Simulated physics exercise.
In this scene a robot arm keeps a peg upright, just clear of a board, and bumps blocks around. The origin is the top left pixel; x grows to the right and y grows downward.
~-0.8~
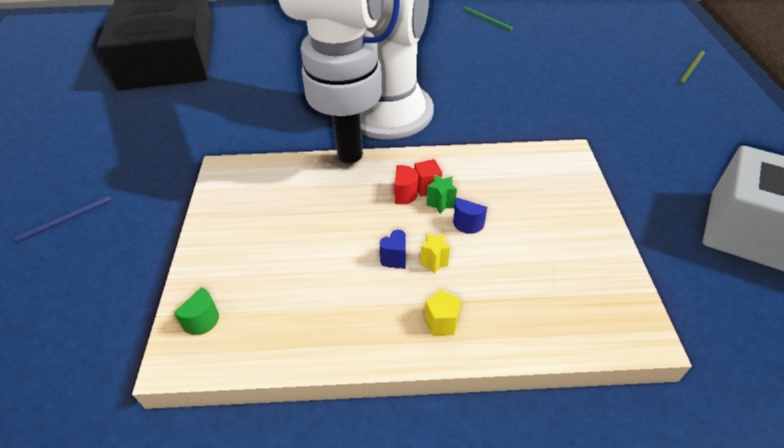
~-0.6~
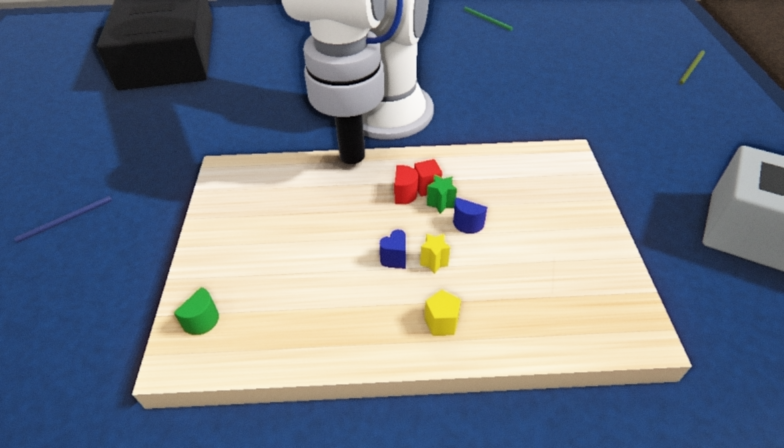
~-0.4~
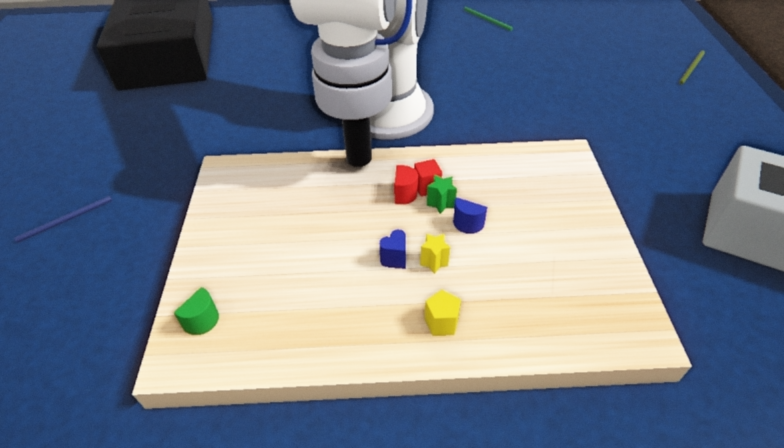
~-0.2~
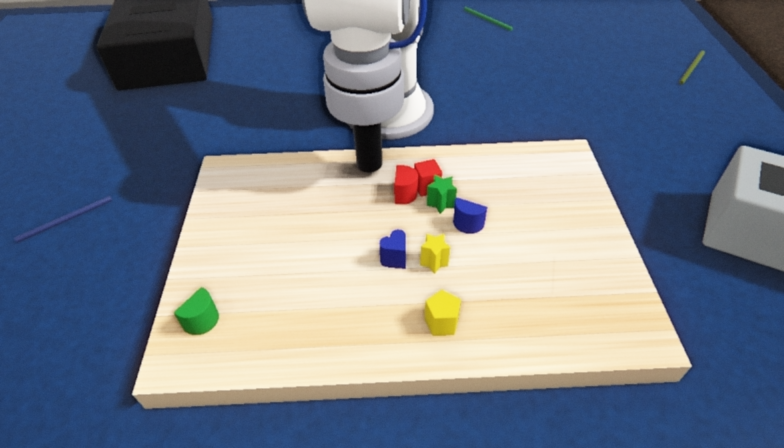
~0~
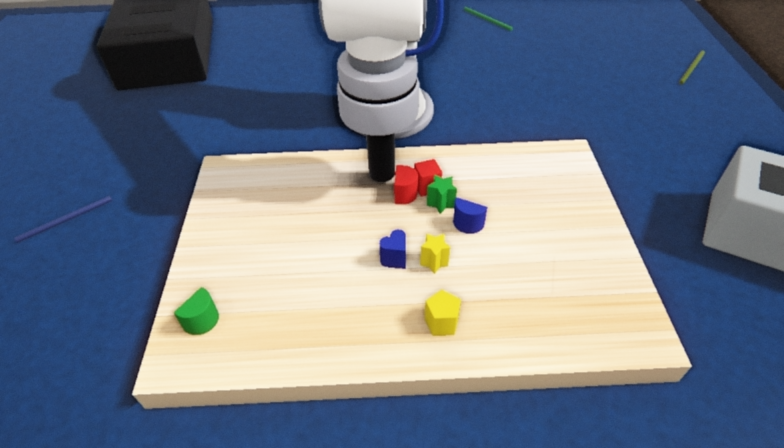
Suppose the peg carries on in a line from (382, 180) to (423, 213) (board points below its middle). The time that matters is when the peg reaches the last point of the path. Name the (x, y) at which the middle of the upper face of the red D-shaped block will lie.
Its top centre is at about (439, 208).
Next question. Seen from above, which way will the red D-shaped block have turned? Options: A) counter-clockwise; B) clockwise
The answer is B.
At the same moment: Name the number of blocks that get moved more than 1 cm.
Displaced: Two.
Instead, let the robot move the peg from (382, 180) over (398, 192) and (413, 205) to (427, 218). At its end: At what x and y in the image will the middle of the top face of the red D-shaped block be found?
I'd guess (443, 214).
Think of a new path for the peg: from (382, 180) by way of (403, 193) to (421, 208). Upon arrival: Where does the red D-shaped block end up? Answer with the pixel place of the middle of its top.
Its top centre is at about (436, 204).
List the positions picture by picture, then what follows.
In the first frame, peg's lower end at (350, 155); red D-shaped block at (405, 175); red square at (428, 167); green star-shaped block at (443, 184).
In the second frame, peg at (353, 156); blocks still.
In the third frame, peg at (359, 159); blocks still.
In the fourth frame, peg at (370, 164); blocks still.
In the fifth frame, peg at (382, 174); red D-shaped block at (405, 175); red square at (428, 167); green star-shaped block at (443, 184).
The first path, step by step. Halfway along, peg at (403, 190); red D-shaped block at (419, 190), turned 35° clockwise; green star-shaped block at (446, 185), turned 20° anticlockwise.
At the end, peg at (424, 206); red D-shaped block at (439, 208), turned 50° clockwise; red square still; green star-shaped block at (454, 189), turned 75° anticlockwise.
